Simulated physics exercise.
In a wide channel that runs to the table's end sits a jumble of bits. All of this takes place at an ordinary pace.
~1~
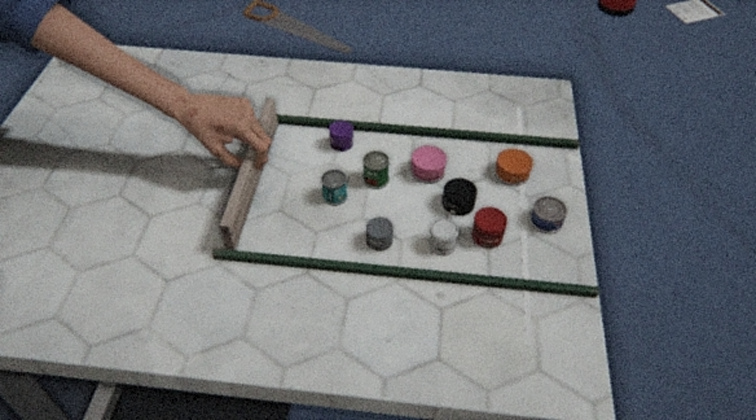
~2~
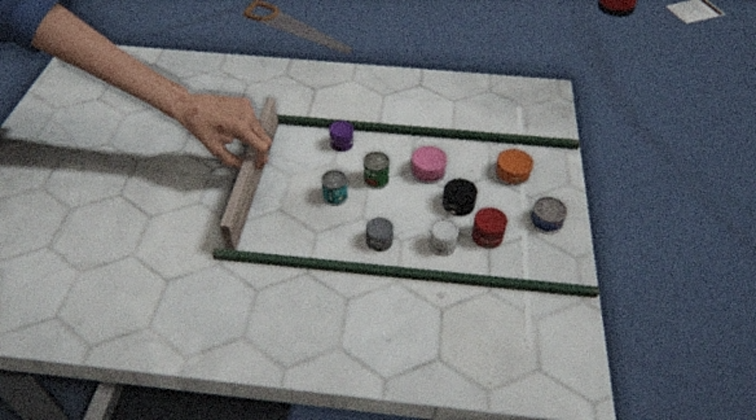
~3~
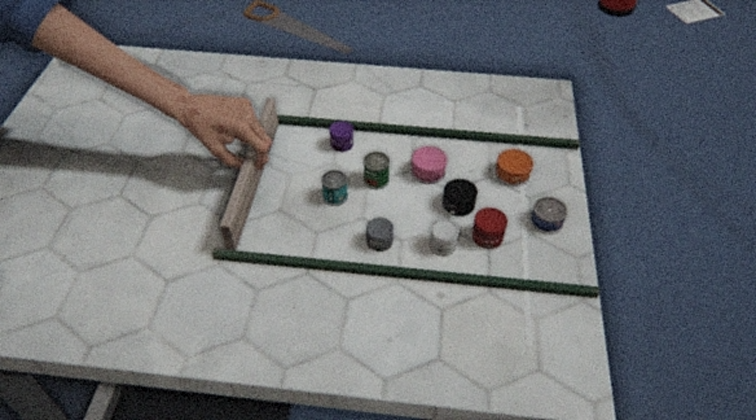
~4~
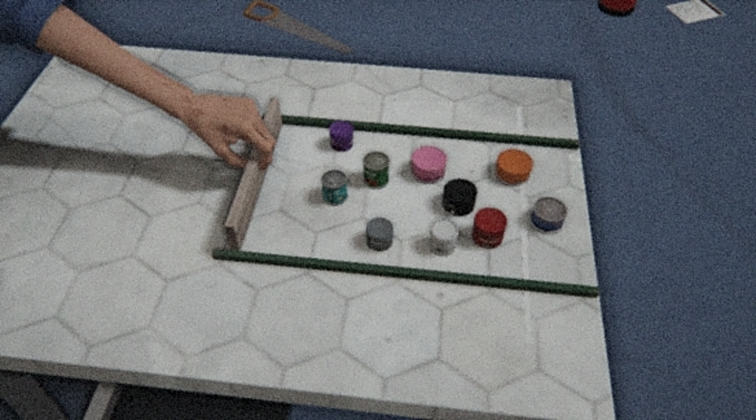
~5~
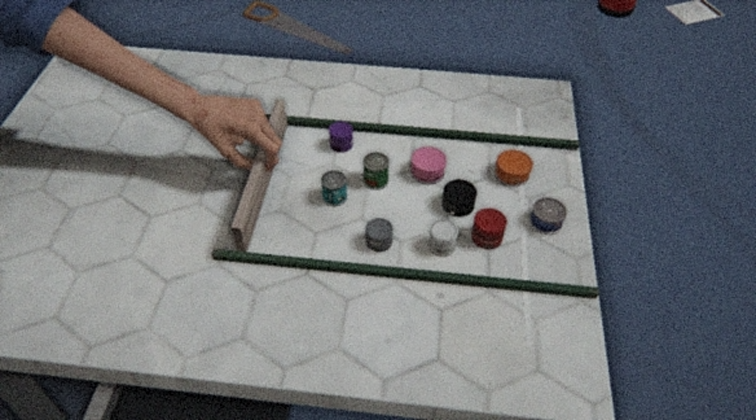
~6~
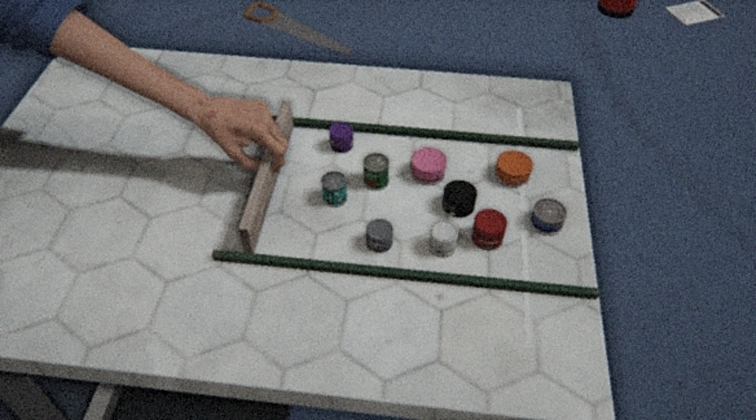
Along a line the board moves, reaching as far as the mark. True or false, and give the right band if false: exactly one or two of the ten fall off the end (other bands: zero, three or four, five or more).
False, zero fall off.
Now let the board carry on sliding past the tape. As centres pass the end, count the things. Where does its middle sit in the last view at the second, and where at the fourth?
First: Around (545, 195). Next: Around (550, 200).
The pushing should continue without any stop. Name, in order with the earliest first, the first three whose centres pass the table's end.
Orange pot, blue tin, black tub.
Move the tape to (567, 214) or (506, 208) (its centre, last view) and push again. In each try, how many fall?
The counts would come to 4 and 0.
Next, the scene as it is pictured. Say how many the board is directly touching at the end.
Tally at the end: 6.
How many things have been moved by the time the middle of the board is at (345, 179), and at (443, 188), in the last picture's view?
2 and 8.
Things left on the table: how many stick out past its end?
The total here is 2.
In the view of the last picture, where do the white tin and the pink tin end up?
Near (567, 252) and (540, 169).
Soon after, none off yet; blue tin at rest near (548, 217); orange pot at rest near (514, 169); red tub at rest near (489, 230).
Then, none off yet; blue tin at rest near (548, 217); orange pot at rest near (514, 169); red tub moving near (498, 228).
At rest, the number that fall off is zero.
